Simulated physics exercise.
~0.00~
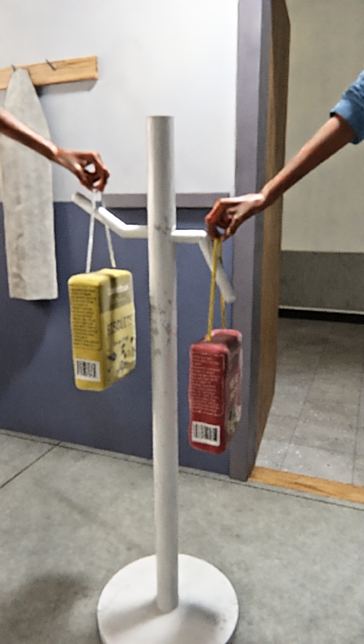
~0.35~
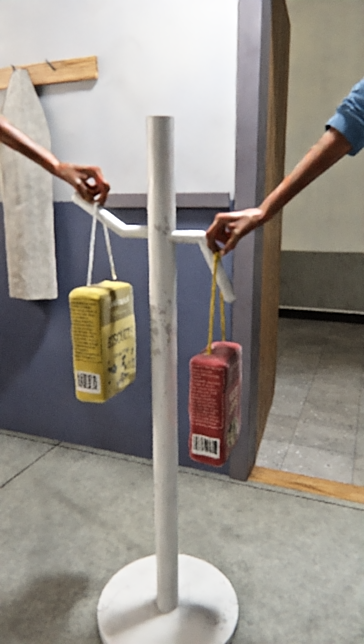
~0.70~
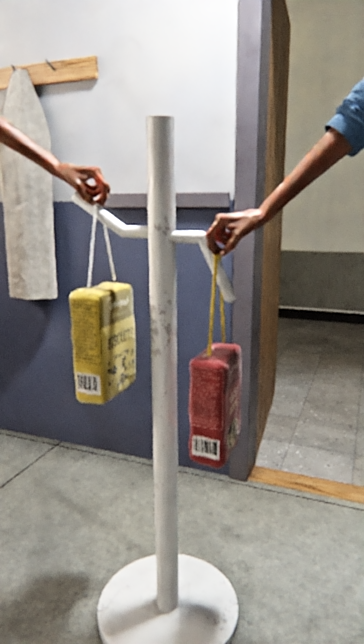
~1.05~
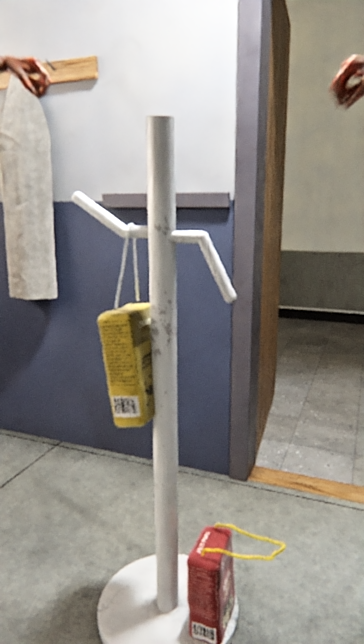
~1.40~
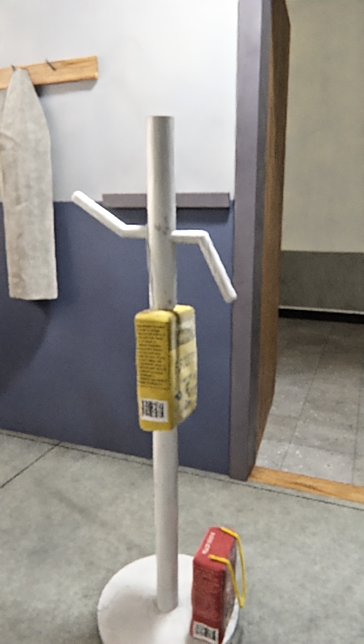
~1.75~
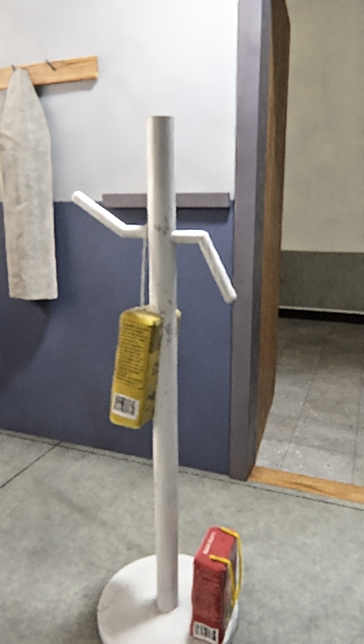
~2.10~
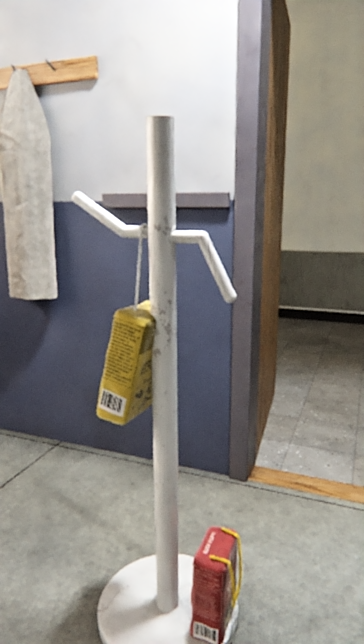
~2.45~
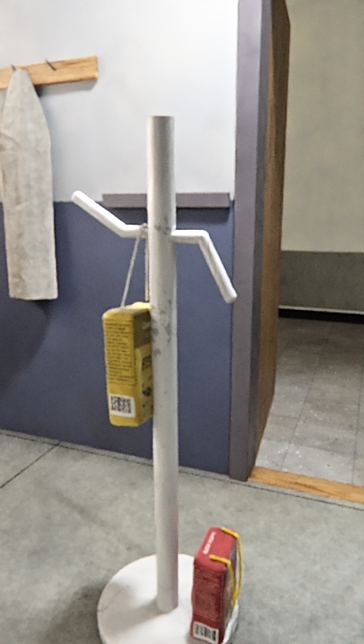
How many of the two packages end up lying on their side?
Neither of them does. The yellow package is still hanging from the stand, and the red one ends up standing upright at the bottom.
